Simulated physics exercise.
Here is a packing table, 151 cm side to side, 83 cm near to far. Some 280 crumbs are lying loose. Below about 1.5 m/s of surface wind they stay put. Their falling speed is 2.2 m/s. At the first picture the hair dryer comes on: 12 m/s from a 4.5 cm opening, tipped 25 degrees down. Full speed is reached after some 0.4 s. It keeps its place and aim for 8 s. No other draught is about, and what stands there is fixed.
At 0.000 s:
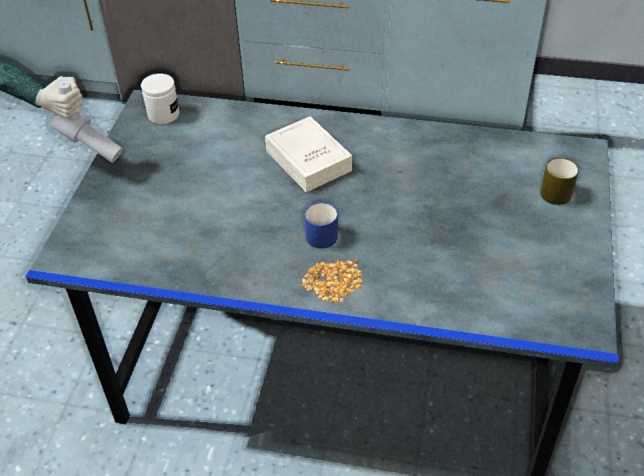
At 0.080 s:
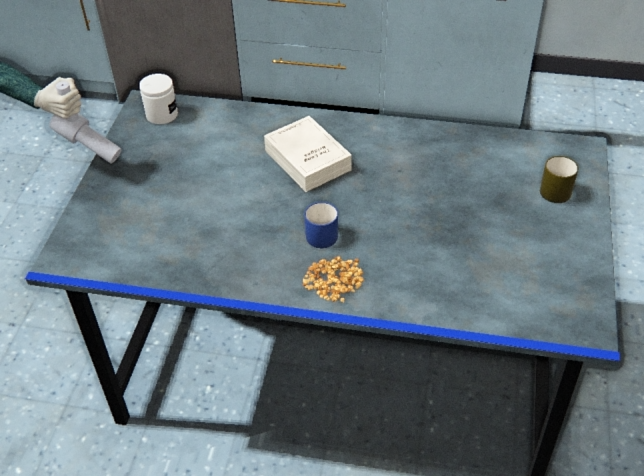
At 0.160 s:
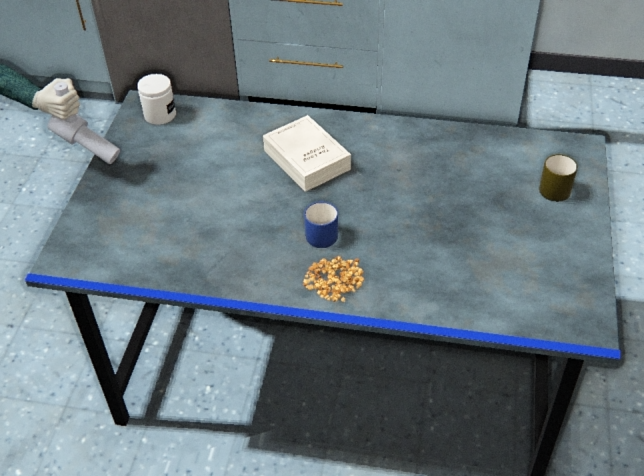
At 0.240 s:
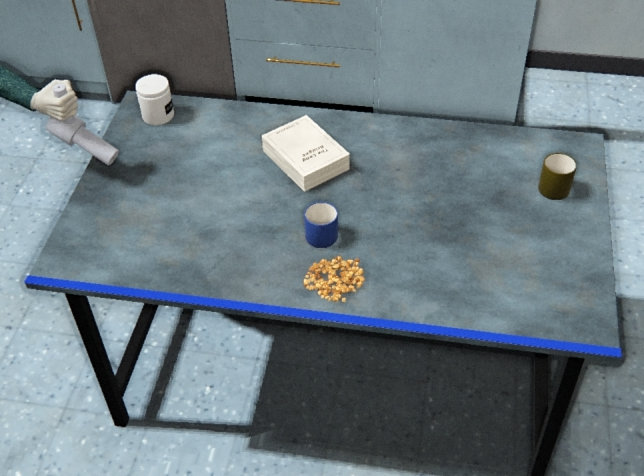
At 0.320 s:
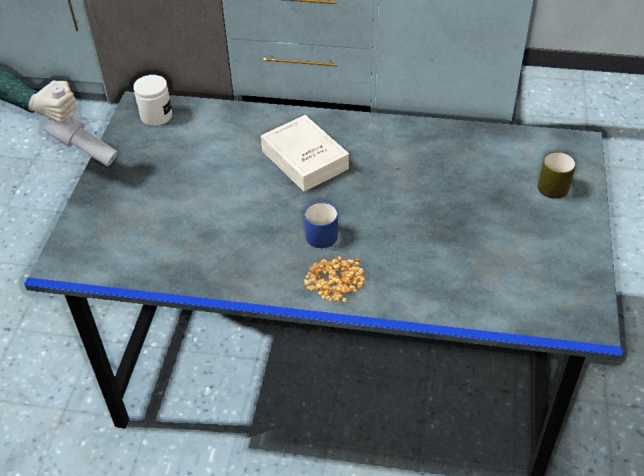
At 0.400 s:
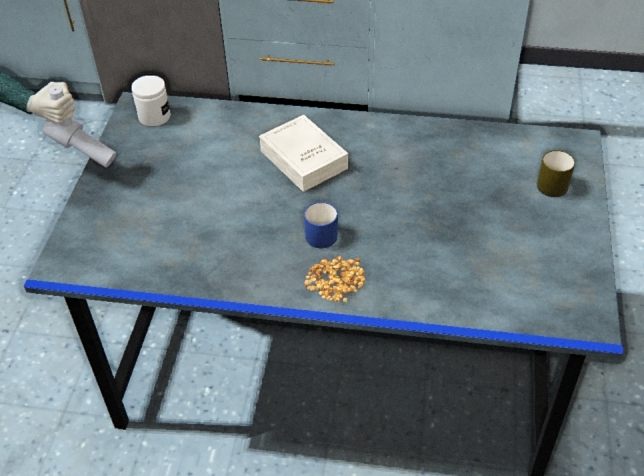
The clip shows a green-sleeved arm at the left holding a grey hair dryer toward a table with a white tub, a book, blue and olive mugs, and loose crumbs. The view shifts very slightly, while the crumbs stay still.
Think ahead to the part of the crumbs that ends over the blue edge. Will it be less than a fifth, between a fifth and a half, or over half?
The share over the blue edge is over half.
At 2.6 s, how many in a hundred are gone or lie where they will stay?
Some 100 per cent.
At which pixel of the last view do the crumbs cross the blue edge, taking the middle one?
Near (435, 333).
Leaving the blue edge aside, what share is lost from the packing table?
Some 1 per cent.
After 1.6 s, 94 % are over the blue edge; 93 % have settled or left.
After 2.6 s, 95 % are over the blue edge; 96 % have settled or left.
After 4.4 s, 96 % are over the blue edge; 96 % have settled or left.
After 8.0 s, at the end, 96 % are over the blue edge.
